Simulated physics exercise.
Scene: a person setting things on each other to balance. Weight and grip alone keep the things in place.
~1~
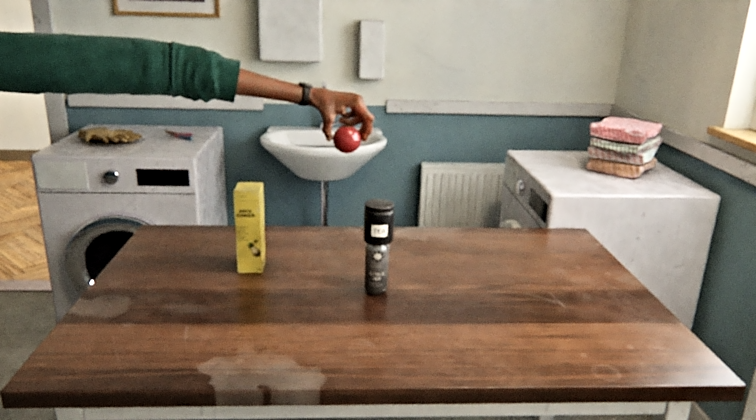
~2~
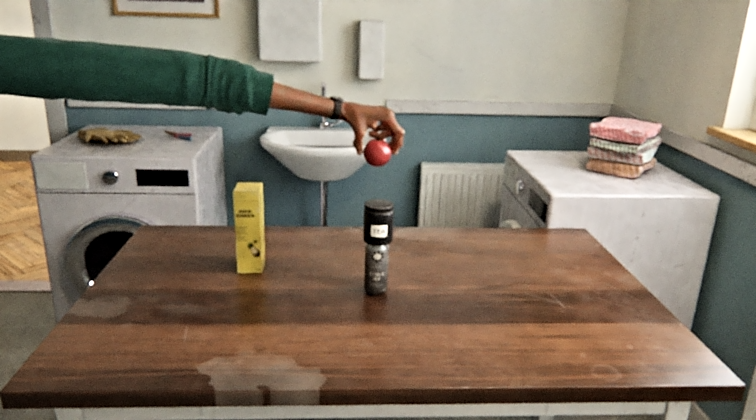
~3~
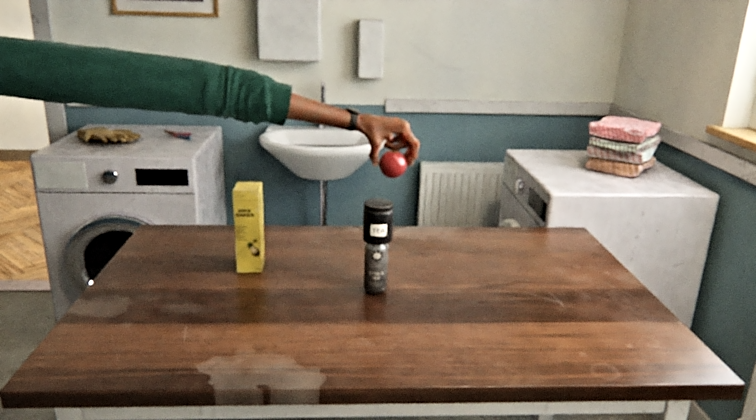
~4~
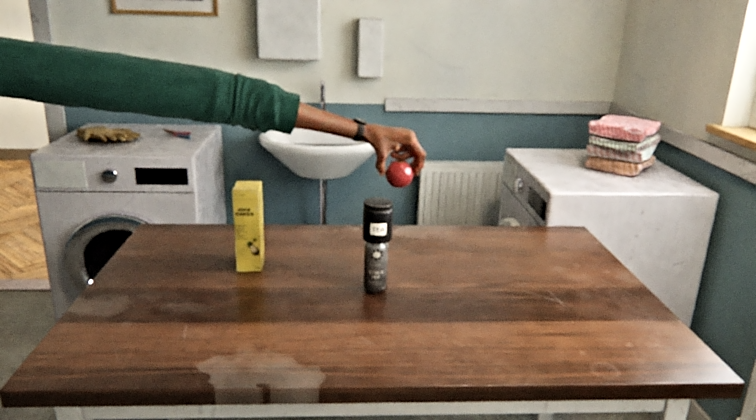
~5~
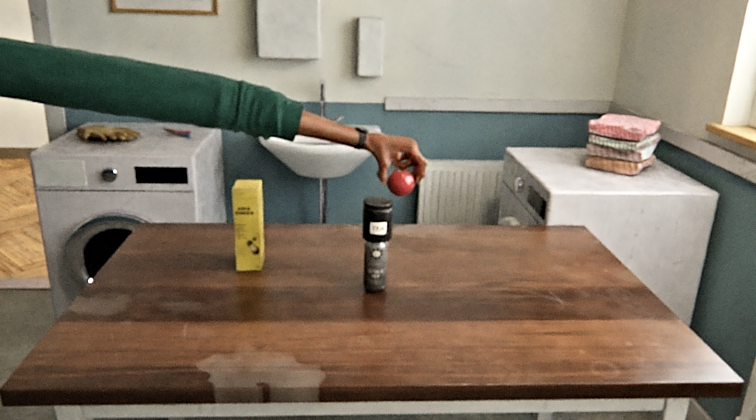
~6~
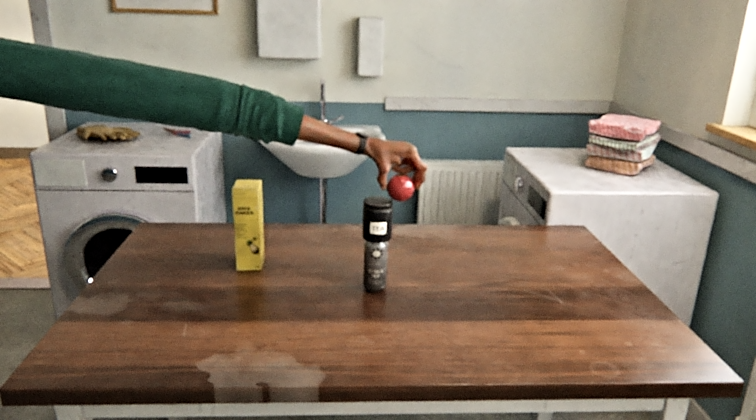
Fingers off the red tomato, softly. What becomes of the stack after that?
The pile fails to rest steadily.
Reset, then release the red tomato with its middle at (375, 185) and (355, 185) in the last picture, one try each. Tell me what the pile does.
On the first release the pile stays intact, while on the second it caves in.
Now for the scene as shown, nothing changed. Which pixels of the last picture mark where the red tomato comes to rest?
I'd say around (421, 276) in the last view.
Then, 0.30 s past the last view, red tomato now fallen.
Then, 0.40 s past the last view, things are still on the move.
Then, 1.50 s past the last view, nothing new.
Finally, fallen, red tomato; the other 3 still in place. Final places as the last picture's camera would see them, red tomato near (421, 276). The pile gives way.
